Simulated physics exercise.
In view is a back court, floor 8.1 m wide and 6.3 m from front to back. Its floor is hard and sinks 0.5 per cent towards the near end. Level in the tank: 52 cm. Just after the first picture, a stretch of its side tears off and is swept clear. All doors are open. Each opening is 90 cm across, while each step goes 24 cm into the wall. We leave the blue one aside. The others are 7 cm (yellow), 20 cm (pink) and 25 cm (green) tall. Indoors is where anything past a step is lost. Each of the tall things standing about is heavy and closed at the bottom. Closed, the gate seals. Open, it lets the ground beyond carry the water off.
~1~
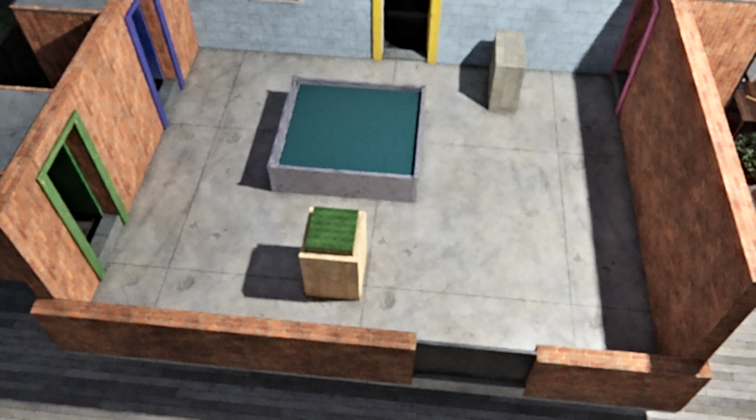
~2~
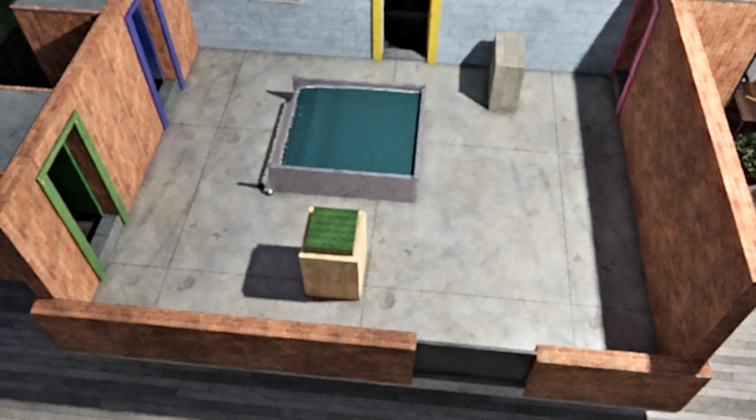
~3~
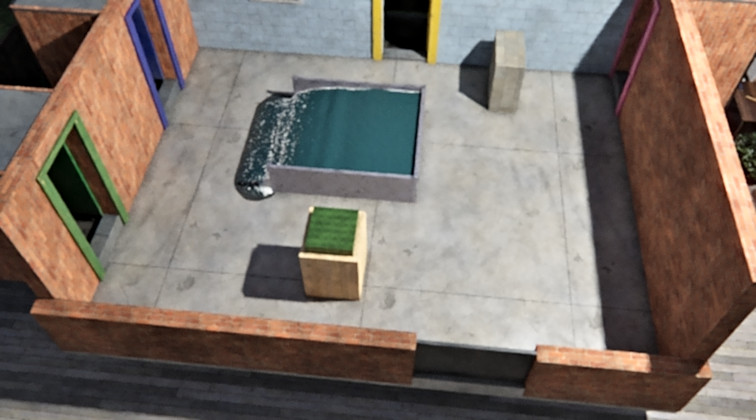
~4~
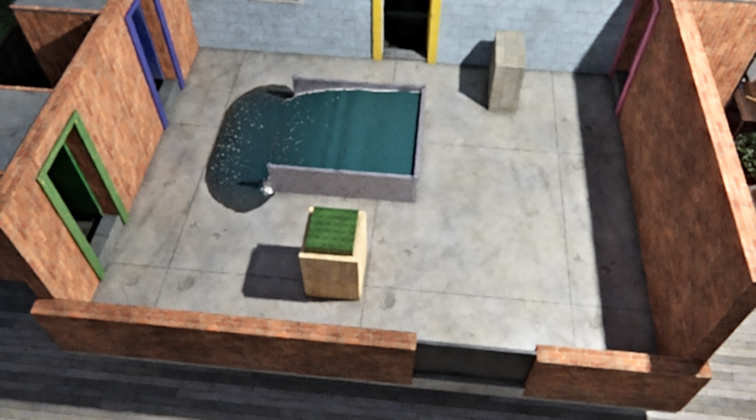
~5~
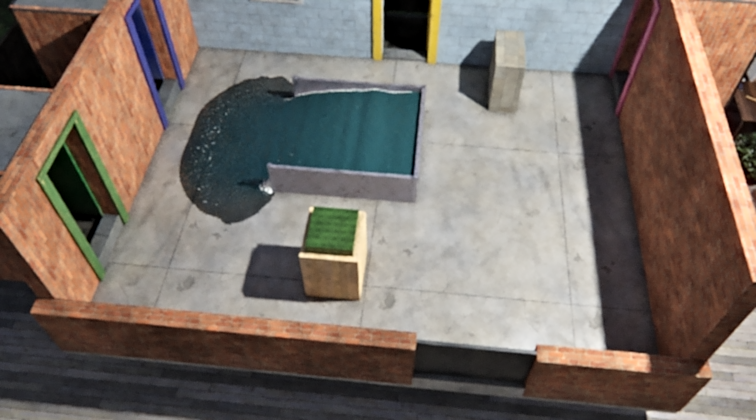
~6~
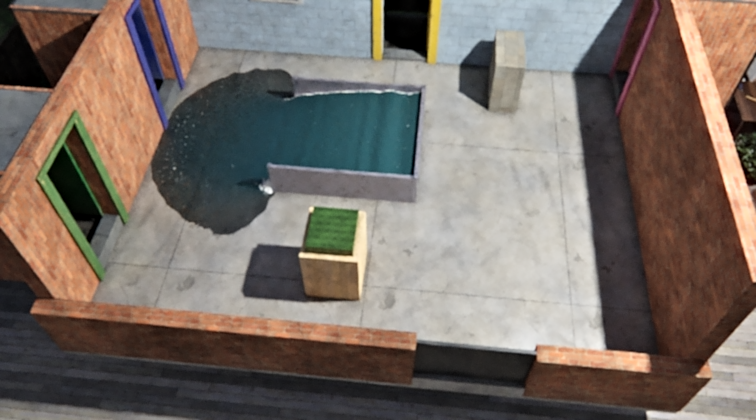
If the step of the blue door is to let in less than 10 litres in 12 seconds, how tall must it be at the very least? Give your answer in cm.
At the very least, close to 26 cm.
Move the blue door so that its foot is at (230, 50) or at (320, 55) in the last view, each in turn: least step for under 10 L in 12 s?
First place around 26 cm, second around 5.5 cm.
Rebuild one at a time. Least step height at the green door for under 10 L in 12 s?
Green door - some 11.0 centimetres.
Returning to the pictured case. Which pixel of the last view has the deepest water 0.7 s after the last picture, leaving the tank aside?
Around pixel (172, 137).
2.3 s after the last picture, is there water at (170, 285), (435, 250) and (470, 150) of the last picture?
Status: Submerged / clear / clear.
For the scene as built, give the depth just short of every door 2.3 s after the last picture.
Depth (cm): Yellow 0 / pink 0 / green 14 / blue 24.
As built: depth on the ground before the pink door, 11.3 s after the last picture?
The depth there is around 2.0 cm.
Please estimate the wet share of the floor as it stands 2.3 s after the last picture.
I'd say near 30 percent is wet.
Then, 0.7 s after the last picture water covers 20 % of the floor, deepest (35 cm) near (172, 137); 29 cm at the blue door, 0 litres in over its 27 cm step.
Then, 2.3 s after the last picture water covers 30 % of the floor, deepest (34 cm) near (198, 52); 24 cm at the blue door, 7 litres in over its 27 cm step.
Then, 11.3 s after the last picture water covers 95 % of the floor, deepest (12 cm) near (529, 372); 4 cm at the blue door, 8 litres in over its 27 cm step.
At the blue door as built, the water peaked near 30 cm, 1.5 s after the last picture.
With a step of 23.5 cm, 27 litres would have come in within the 12 s; with 31.5 cm, 0 litres. So under 10 litres takes about 26 cm.
